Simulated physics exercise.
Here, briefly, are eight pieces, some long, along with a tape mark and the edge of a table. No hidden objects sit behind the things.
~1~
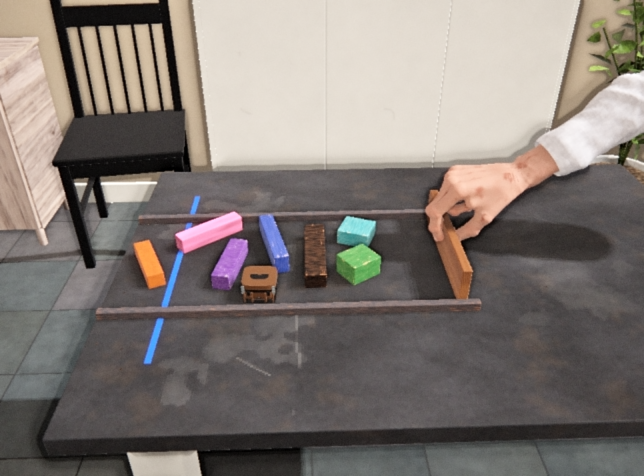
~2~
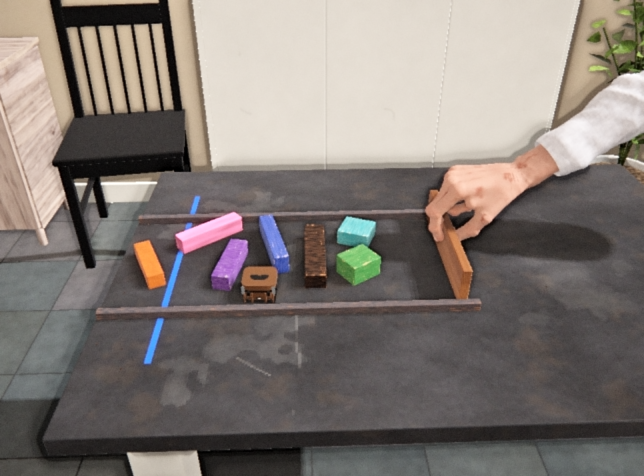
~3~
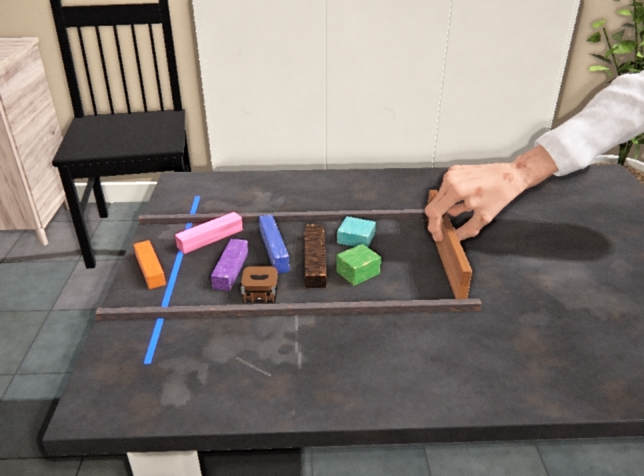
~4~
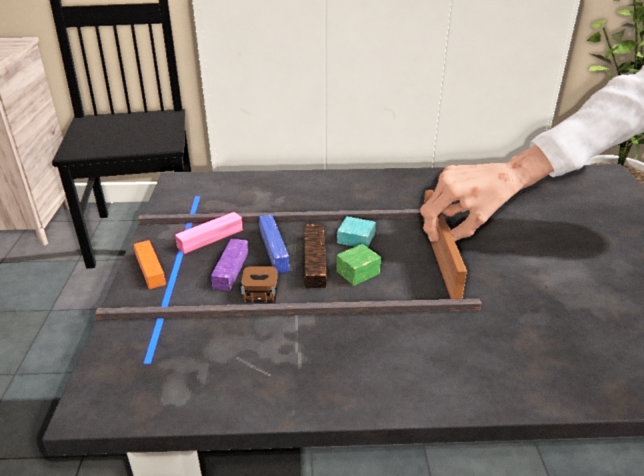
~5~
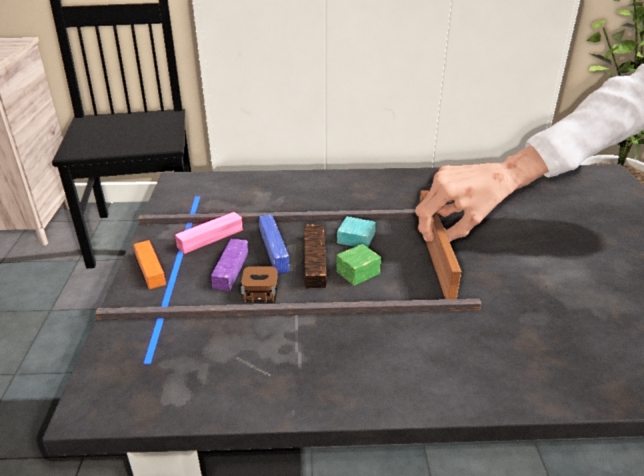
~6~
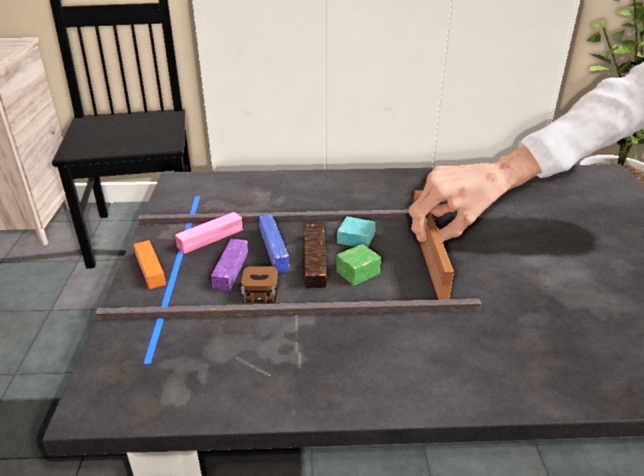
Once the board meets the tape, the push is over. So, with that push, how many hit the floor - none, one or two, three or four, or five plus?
Falls come to a total of three or four.
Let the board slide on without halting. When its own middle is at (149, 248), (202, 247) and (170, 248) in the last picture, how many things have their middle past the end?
By position: 5 / 2 / 4.
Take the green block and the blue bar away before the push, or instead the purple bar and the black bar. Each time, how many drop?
That gives 1 in the first case, then 0 in the second.
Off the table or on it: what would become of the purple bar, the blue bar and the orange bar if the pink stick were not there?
Outcome for the purple bar: It drops; for the blue bar: It drops; for the orange bar: It drops.
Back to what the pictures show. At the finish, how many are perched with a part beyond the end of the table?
The total here is 0.
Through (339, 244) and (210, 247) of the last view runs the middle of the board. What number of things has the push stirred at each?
Respectively 5 and 8.
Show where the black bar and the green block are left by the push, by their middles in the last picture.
You'll see the black bar at (136, 252), with the green block at (157, 265).
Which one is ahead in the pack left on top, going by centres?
Black bar.
Early on, none off yet; orange bar at rest near (149, 264); pink stick at rest near (210, 232); purple bar at rest near (229, 264).
Finally, the number that fall off is three or four; lost, blue bar, purple bar, pink stick and orange bar.
